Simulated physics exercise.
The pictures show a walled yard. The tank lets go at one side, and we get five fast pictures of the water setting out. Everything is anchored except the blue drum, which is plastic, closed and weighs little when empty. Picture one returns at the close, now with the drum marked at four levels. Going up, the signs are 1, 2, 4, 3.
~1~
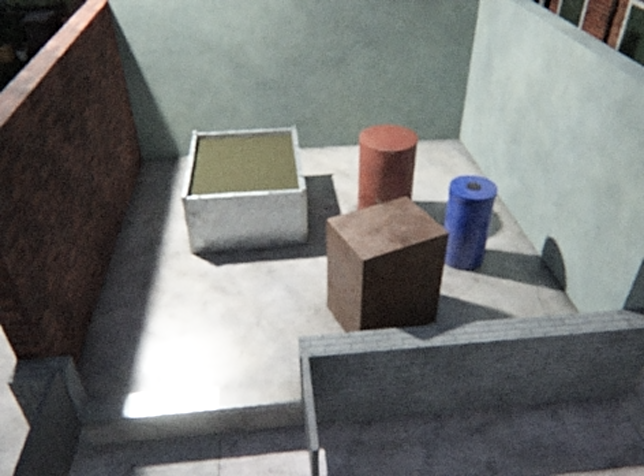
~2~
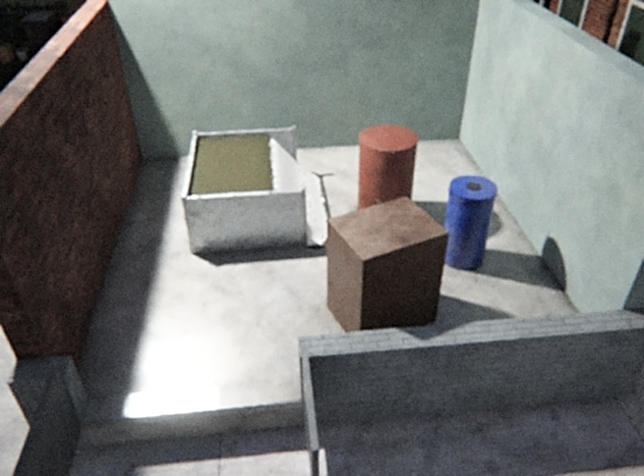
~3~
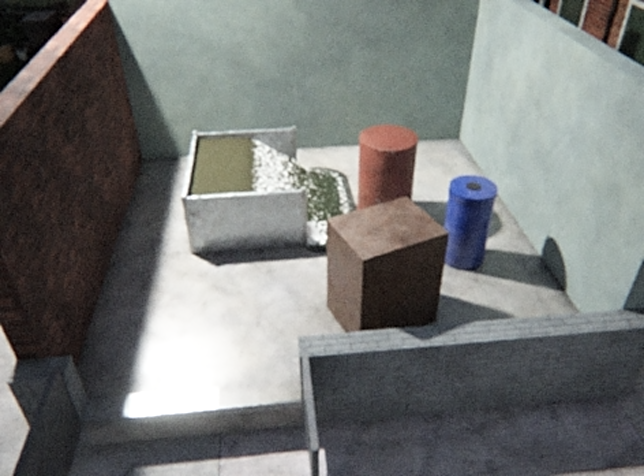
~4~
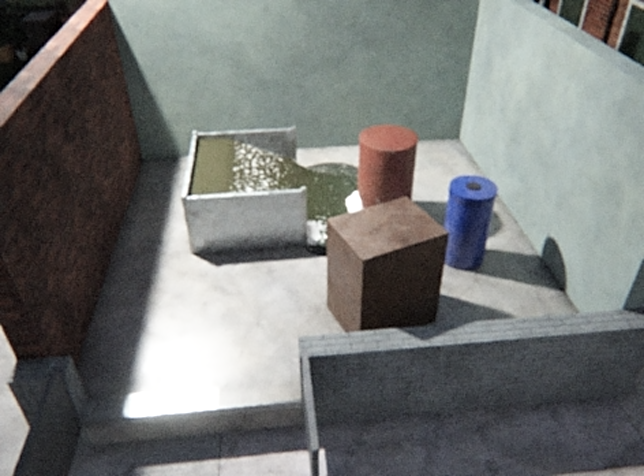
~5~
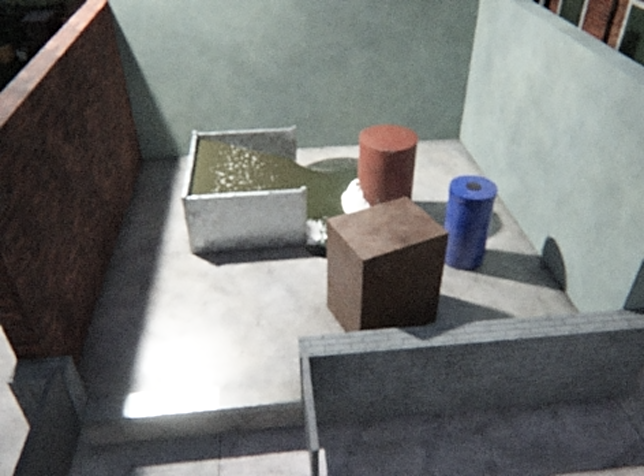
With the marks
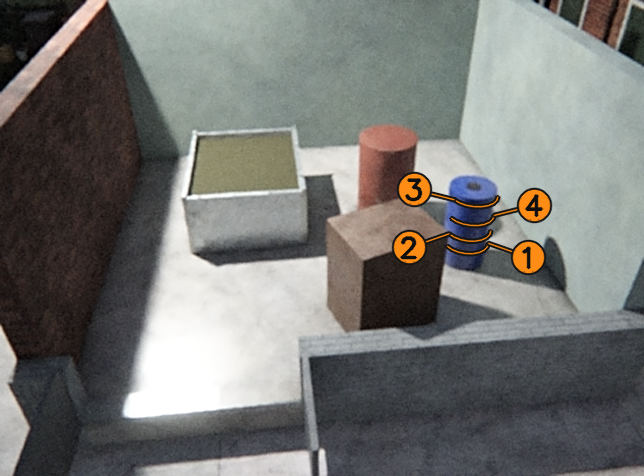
At the start, a white-walled tank of murky green water stands full in a walled yard, near a brown box, a red cylinder and a blue drum. The tank's right side drops open, and water pours out to the right, foaming as it spreads behind the box and reaches the red cylinder.
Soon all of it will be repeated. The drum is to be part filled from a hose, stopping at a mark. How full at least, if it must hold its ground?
I would pick line 1.
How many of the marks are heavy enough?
All of them.
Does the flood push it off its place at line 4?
No.
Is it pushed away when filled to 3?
No, that is safe.
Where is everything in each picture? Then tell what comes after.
Lid of the blue drum at (474, 187); tank full, its middle at (245, 165); open gate at (187, 350), in the first picture.
Water covers 3 % of the ground, mostly out of sight from here, in the second picture.
Water covers 6 % of the ground, mostly out of sight from here, in the third picture.
Water covers 10 % of the ground, mostly out of sight from here, in the fourth picture.
Lid of the blue drum at (474, 187); water covers 14 % of the ground, mostly out of sight from here, in the fifth picture.
In orange, 1 at (472, 253); 2 at (474, 241); 3 at (481, 206); 4 at (477, 225); from the bottom up 1, 2, 4, 3.
If 1 is chosen, it does not move.
If 2 is chosen, it does not move.
If 3 is chosen, it does not move.
If 4 is chosen, it does not move.
